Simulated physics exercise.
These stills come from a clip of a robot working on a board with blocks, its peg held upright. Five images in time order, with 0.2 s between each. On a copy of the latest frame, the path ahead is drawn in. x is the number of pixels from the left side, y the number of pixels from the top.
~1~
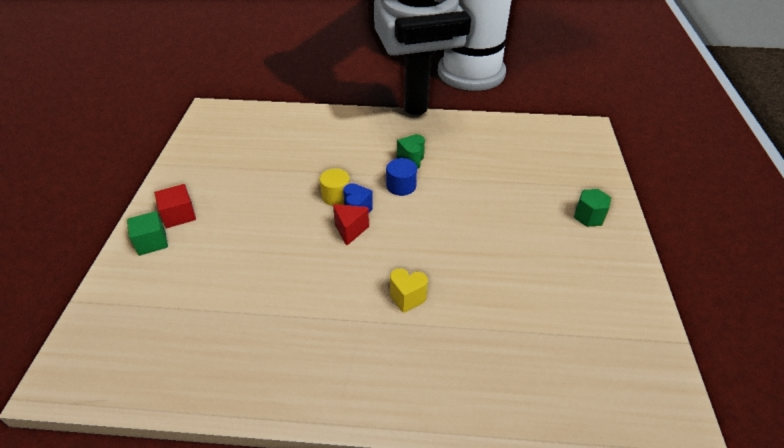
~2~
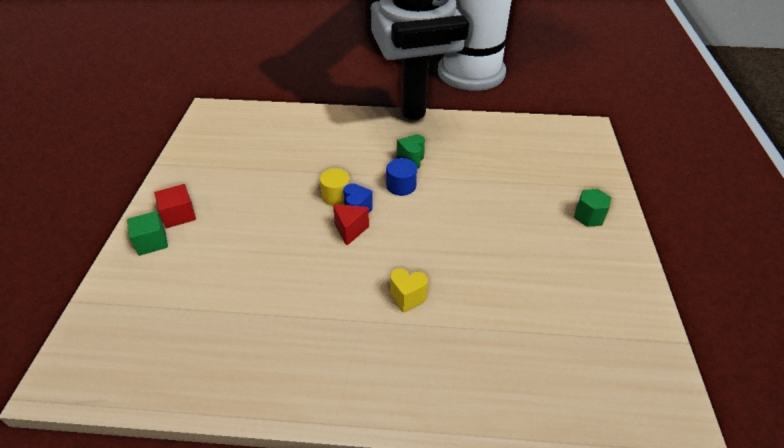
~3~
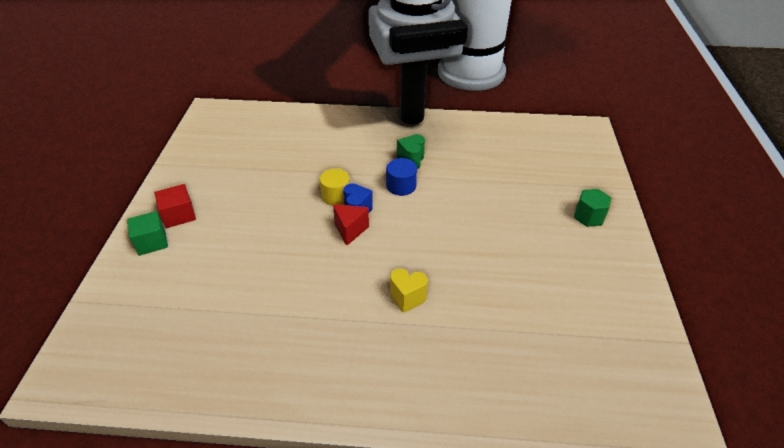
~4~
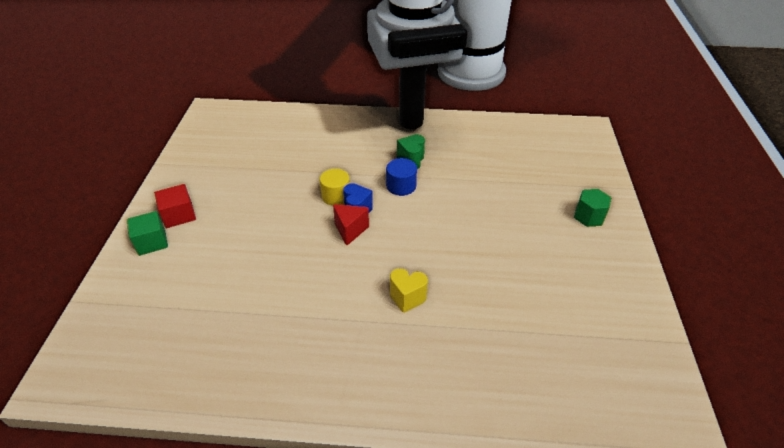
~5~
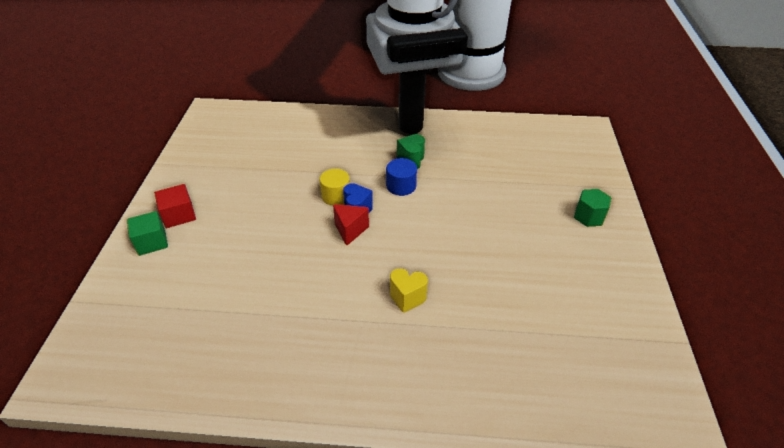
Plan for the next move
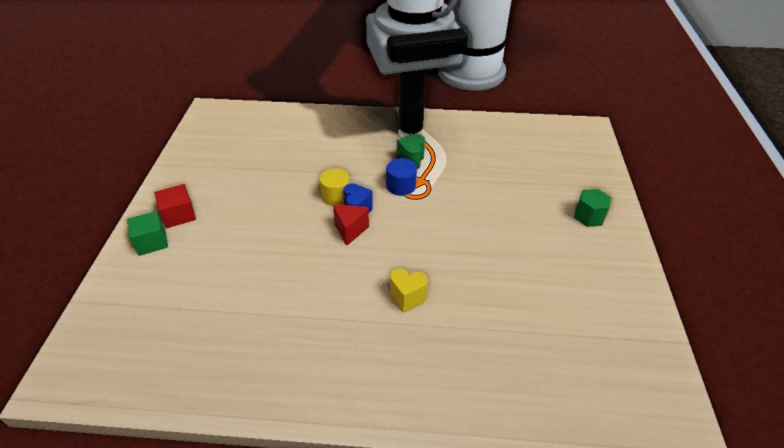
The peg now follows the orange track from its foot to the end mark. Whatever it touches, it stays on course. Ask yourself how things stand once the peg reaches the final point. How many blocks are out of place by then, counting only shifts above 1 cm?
By the end of the path, two blocks have moved more than about a centimetre.
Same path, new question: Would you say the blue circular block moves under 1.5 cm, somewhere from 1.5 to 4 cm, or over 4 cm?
Displaced 1.5 to 4 cm.
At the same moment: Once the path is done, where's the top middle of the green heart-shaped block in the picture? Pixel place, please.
It should be at (397, 154) by then.
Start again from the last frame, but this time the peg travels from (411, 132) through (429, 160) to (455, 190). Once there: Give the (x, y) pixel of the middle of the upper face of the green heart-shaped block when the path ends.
Close to (413, 156).
Drawn move, from (411, 132) through (429, 148) and (430, 168) to (415, 188).
What follows on the original path. One third of the way, peg at (430, 144); nothing pushed yet.
Two thirds of the way, peg at (430, 164); green heart-shaped block at (403, 152), turned 90° clockwise.
At the end, peg at (415, 183); blue heart-shaped block still; blue circular block at (388, 176); green heart-shaped block at (397, 154), turned 130° clockwise.
